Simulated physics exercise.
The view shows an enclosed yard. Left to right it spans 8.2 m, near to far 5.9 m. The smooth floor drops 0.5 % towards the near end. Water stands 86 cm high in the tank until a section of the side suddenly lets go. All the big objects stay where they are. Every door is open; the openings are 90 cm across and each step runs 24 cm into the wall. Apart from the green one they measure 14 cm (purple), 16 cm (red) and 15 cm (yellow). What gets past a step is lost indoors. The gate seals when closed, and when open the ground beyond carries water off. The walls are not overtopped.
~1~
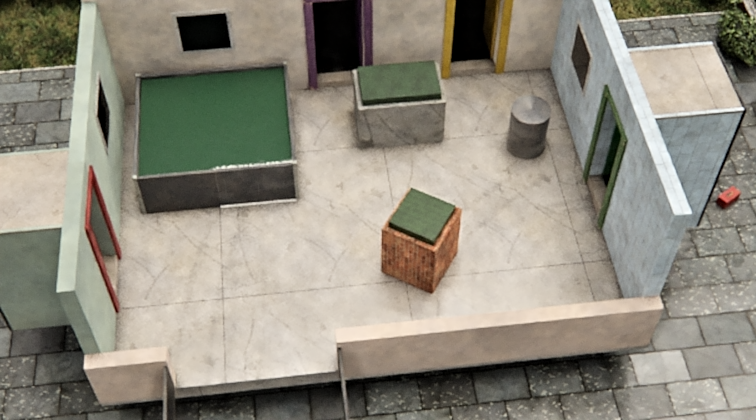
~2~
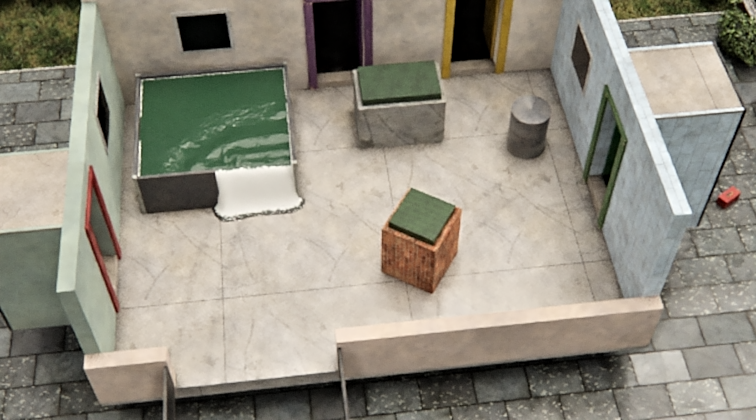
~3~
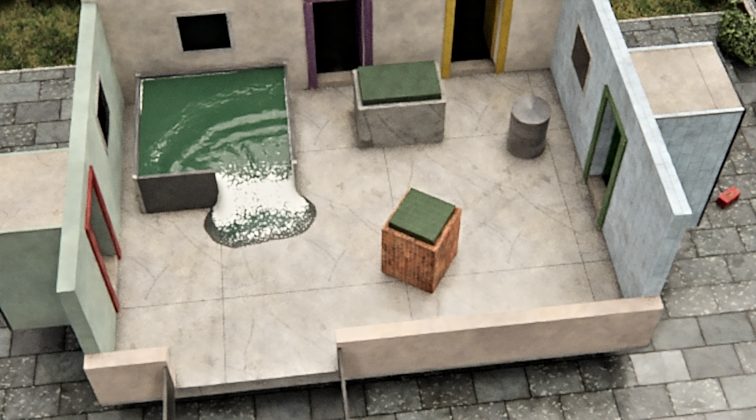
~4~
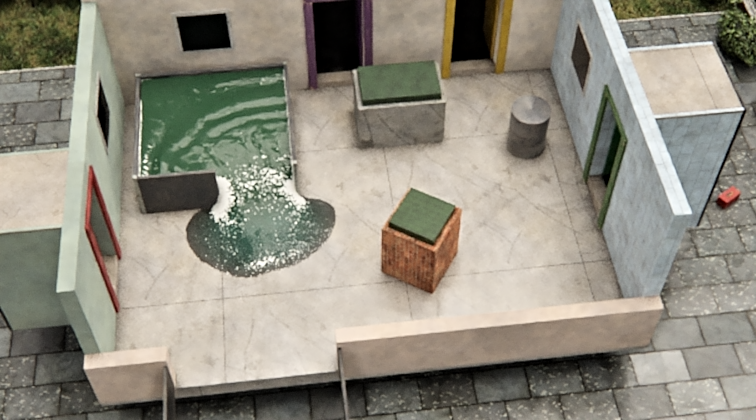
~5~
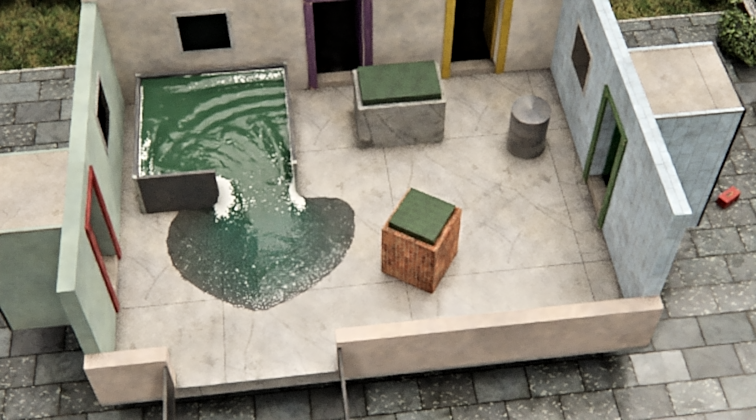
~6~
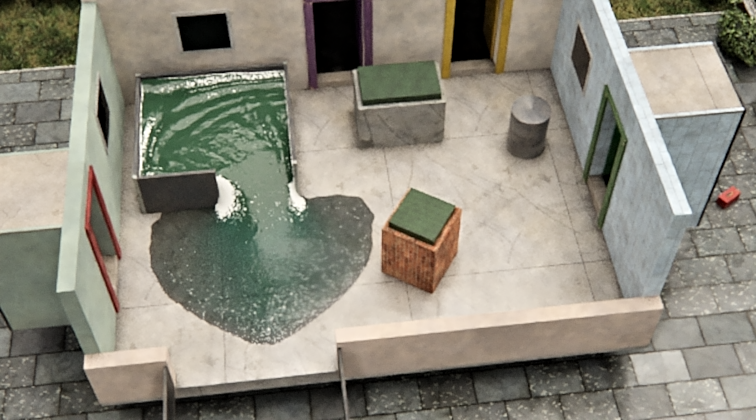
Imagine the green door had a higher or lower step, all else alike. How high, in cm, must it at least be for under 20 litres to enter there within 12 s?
It would have to be roughly 5.5 cm high.
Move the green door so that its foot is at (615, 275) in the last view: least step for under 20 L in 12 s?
About 15 cm.
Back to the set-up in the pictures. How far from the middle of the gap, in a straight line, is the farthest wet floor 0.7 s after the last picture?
Some 4.0 m out.
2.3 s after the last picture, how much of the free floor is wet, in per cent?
Some 55 per cent of it.
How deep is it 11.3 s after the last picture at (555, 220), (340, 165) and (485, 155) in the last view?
In that order: 6, 8 and 7 cm.
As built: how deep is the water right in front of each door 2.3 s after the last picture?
In cm: Purple 0, green 0, red 4, yellow 0.
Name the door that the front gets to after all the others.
It is the purple one.
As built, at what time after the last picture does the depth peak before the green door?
At about 3.5 s.
Then, 0.7 s after the last picture water covers 35 % of the floor, deepest (48 cm) near (268, 209); it has not reached the green door.
Then, 2.3 s after the last picture water covers 55 % of the floor, deepest (30 cm) near (346, 346); it has not reached the green door.
Then, 11.3 s after the last picture water covers 100 % of the floor, deepest (10 cm) near (352, 139); 7 cm at the green door, 0 litres in over its 20 cm step.
At the green door as built, the water peaked near 10 cm, 3.5 s after the last picture.
Run again over the same 12 s with other heights there, 26 litres in over 5 cm, 14 litres over 6 cm. The limit of 20 litres is kept from about 5.5 cm up.
